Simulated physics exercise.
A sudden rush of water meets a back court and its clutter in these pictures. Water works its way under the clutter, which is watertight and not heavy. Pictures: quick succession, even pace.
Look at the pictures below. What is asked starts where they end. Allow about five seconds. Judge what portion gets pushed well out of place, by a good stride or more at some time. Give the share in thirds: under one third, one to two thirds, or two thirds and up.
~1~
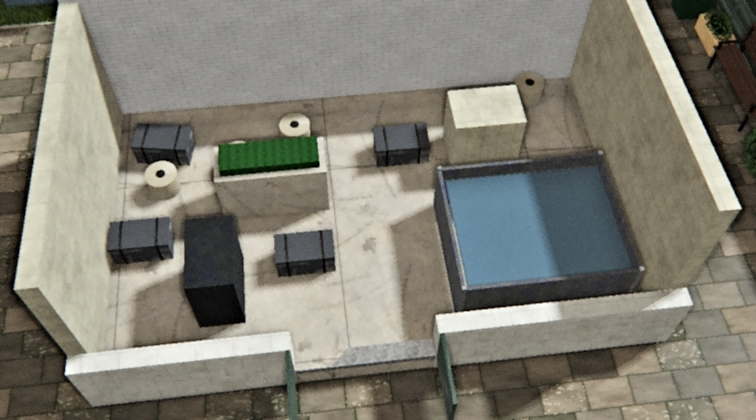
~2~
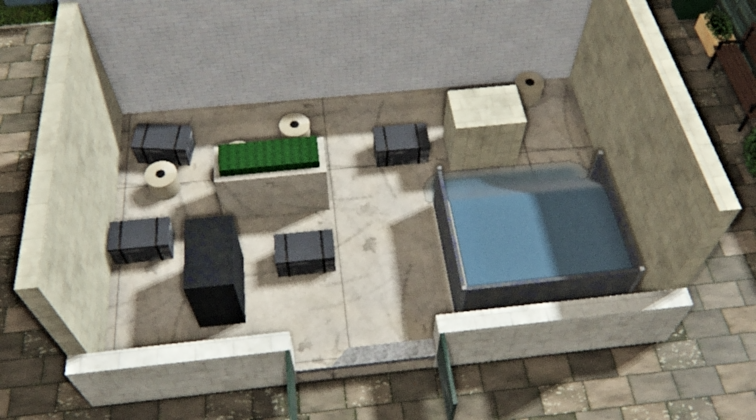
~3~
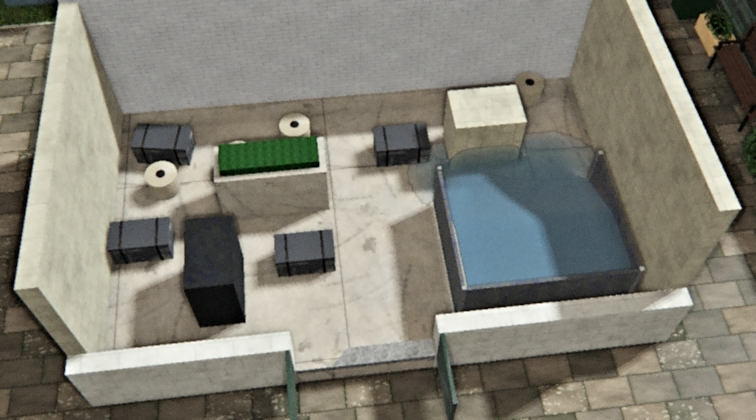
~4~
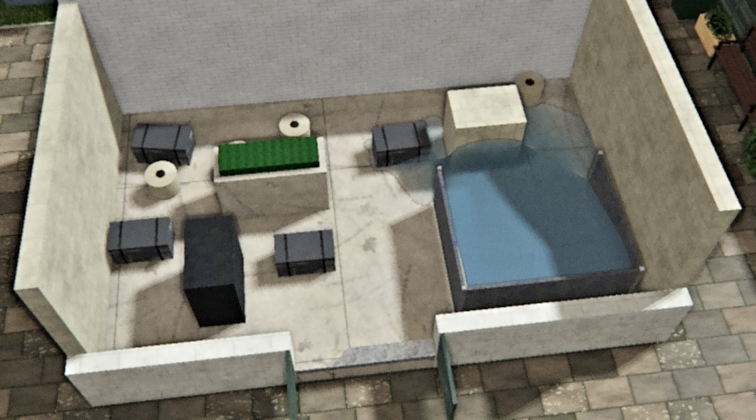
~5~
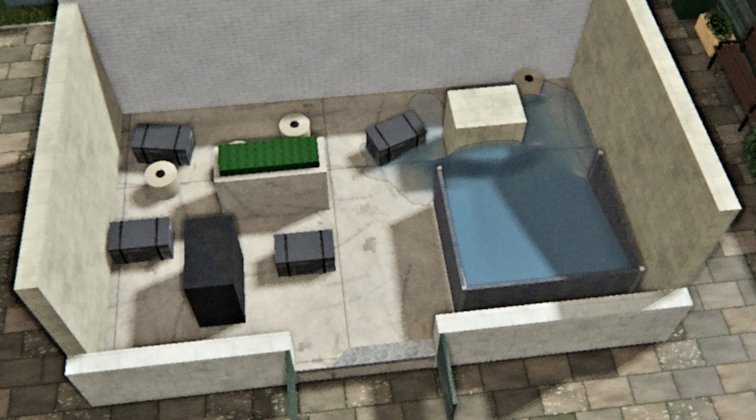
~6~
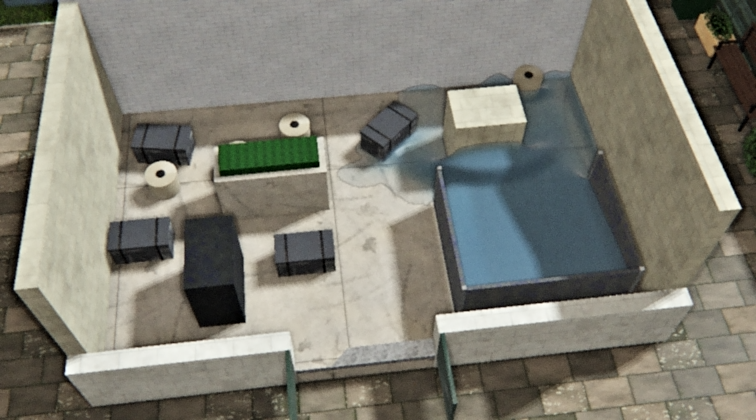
Band-wise it's the top band, two thirds or more.
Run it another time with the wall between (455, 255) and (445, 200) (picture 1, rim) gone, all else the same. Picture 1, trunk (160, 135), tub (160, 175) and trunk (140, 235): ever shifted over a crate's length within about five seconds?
Well, in order they come out as beyond that mark, beyond that mark and beyond that mark.
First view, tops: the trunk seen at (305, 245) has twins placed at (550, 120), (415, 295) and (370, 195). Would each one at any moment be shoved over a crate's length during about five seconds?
Results - 1: Ends up far away; 2: Doesn't go far; 3: Ends up far away.
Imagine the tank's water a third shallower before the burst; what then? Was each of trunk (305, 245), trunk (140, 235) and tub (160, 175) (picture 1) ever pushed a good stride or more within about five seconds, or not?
The first one: Doesn't reach it. The second: Doesn't reach it. The third: Doesn't reach it.
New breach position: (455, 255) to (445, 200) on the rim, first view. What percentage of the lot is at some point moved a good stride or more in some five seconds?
About 50 per cent.
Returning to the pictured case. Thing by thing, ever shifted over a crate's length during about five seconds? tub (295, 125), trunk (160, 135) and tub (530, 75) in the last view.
Goes that far, short of that, goes that far.
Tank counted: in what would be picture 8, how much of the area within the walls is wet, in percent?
Close to 40 per cent, tank included.
A moment on, 1 of 8 are well off their spots; 1 afloat.
Next, 3 of 8 are well off their spots; 2 afloat.
Later, 4 of 8 are well off their spots; 4 afloat.
In the end, 7 of 8 are well off their spots, and 7 have been at some point; 4 afloat.
